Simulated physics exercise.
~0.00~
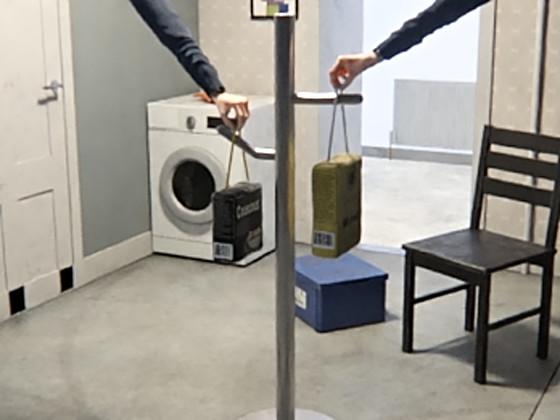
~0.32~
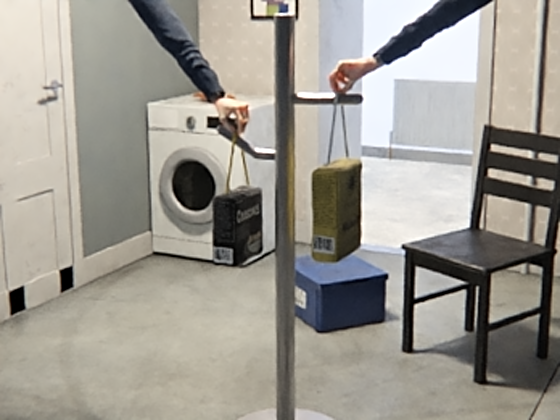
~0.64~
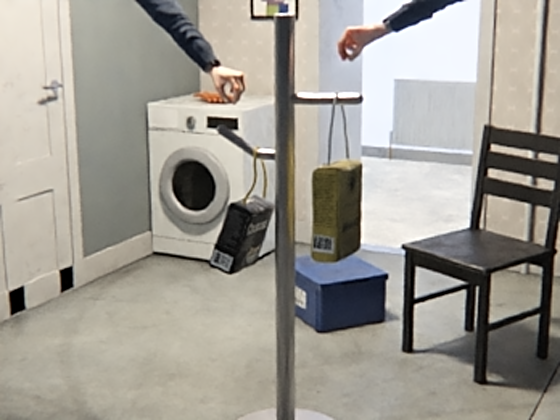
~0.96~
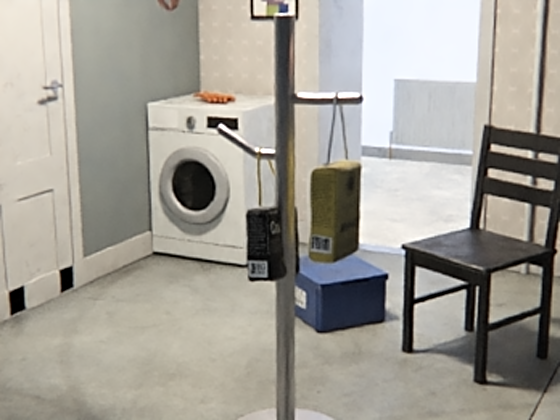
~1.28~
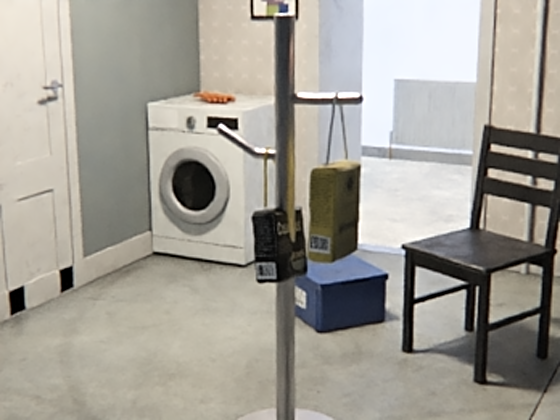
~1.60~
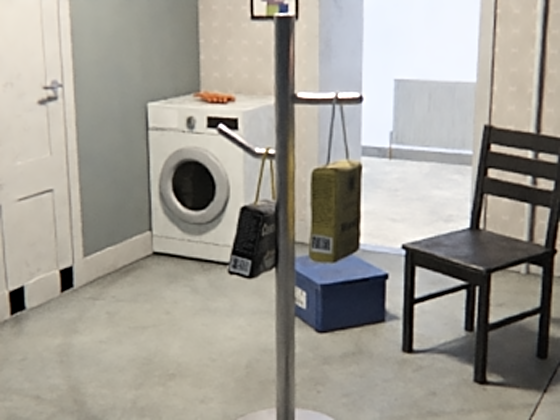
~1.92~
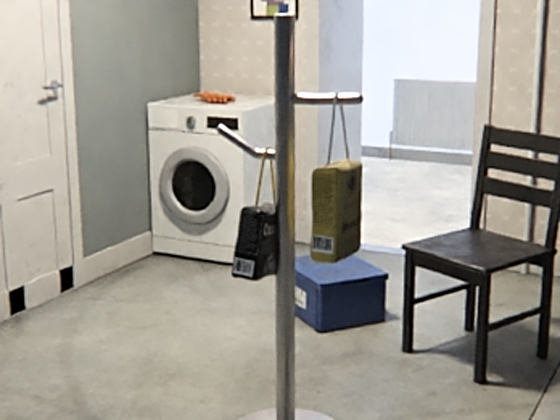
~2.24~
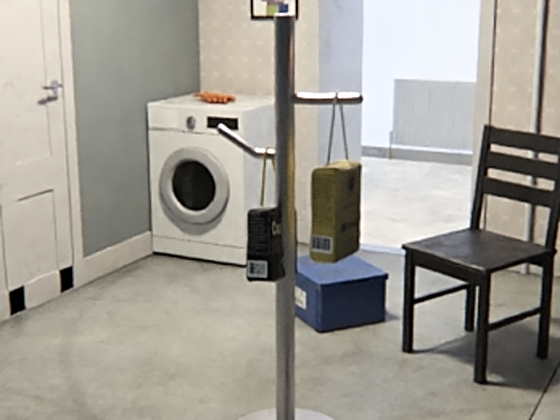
Two hands reach in from above, holding a black sack on the left and a yellow sack on the right by their loops at the pegs of a grey coat stand. The still view faces a room with a white washing machine, a blue box on the floor and a dark chair at right. The hands let go and draw back out of sight. The black sack tilts and swings right toward the pole, then back left, and sways gently right again, while the yellow sack barely moves. Both sacks remain hanging from their loops.
